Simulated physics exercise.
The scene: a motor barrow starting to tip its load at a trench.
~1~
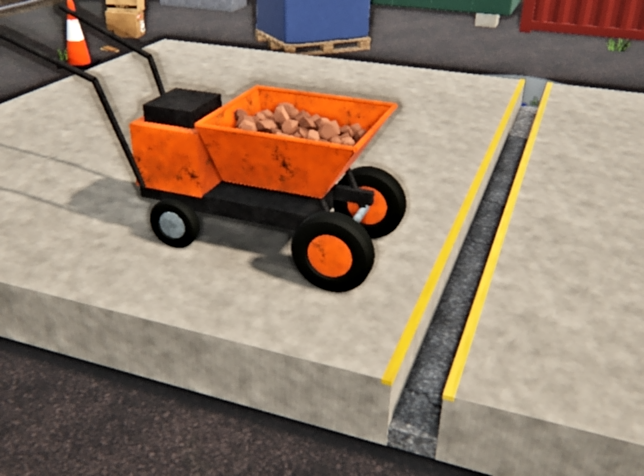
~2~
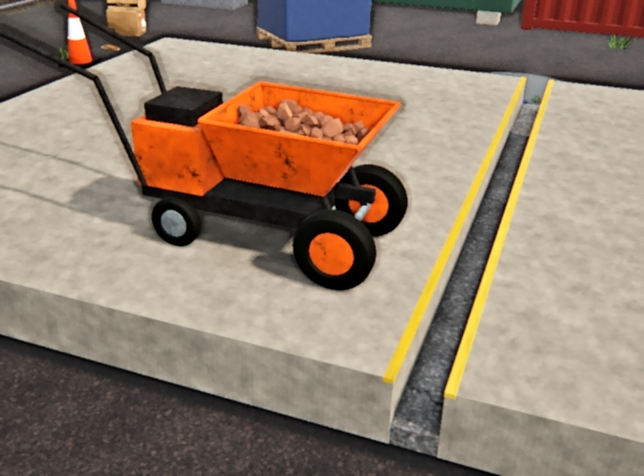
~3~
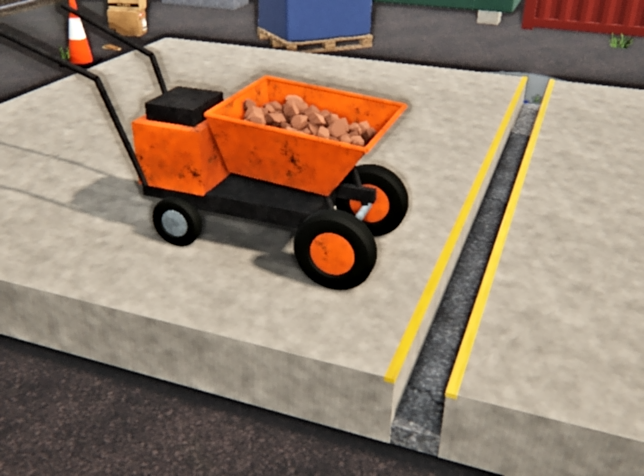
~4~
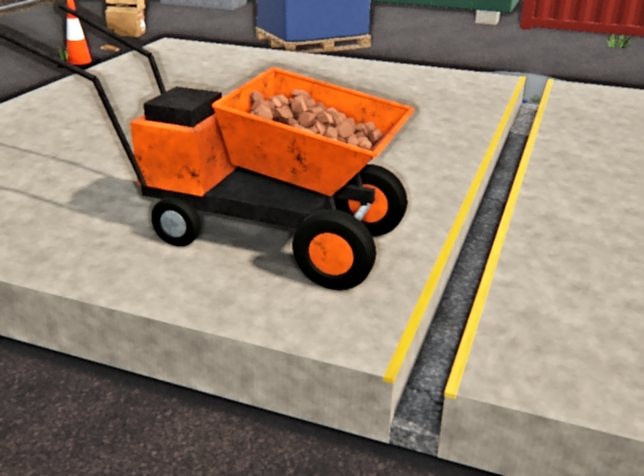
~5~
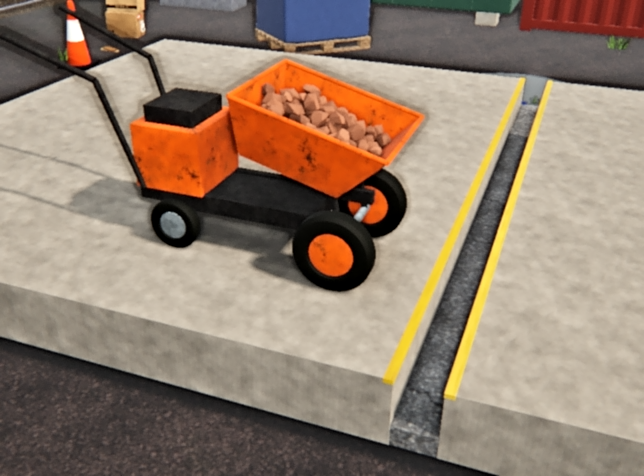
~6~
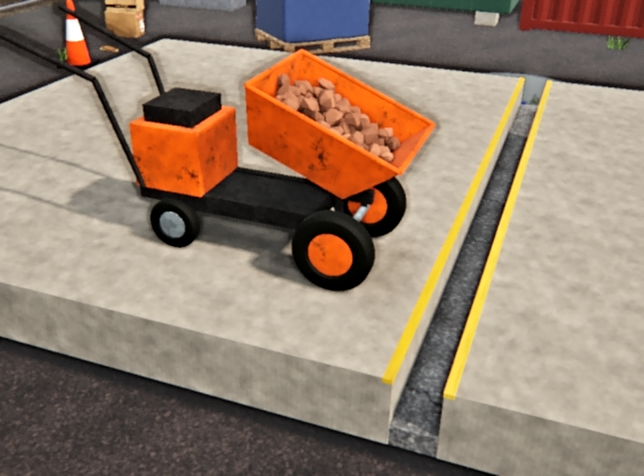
In this clip, an orange motor barrow loaded with lumps of rubble stands on a concrete slab beside a narrow, yellow-edged trench. Its skip tilts slowly at first, then more clearly, the back rising and the front lip lowering rightward.
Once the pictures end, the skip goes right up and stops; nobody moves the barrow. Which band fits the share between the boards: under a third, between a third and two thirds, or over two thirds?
In the trench: Between a third and two thirds.
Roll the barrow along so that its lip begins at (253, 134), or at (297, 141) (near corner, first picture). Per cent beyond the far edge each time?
The first gives 0 %, the second 0 %.
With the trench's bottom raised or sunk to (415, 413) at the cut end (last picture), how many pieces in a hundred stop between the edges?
It comes to 50 per cent or so.
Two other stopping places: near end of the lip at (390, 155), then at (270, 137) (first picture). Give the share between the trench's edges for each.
Near 0 % and 40 %.
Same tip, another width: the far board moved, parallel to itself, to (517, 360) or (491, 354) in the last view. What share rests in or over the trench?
About 100 and 80 per cent.
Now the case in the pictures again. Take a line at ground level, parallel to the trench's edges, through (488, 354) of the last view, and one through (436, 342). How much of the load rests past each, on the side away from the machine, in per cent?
Roughly 30 per cent, and 80 per cent.
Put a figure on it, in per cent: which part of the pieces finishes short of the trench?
About 0 per cent.
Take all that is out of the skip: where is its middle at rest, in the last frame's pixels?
Near (474, 284).
Just after the last frame, skip tipped steeply; every one in the skip.
A moment on, skip tipped right over; the larger part in the skip; about a tenth in or heaped over the trench; roughly a quarter beyond it; just a few falling.
Further on, skip tipped right over; roughly a quarter in the skip; roughly a third in or heaped over the trench; roughly half beyond it.
When it is over, skip tipped right over; roughly half in or heaped over the trench; roughly half beyond it.
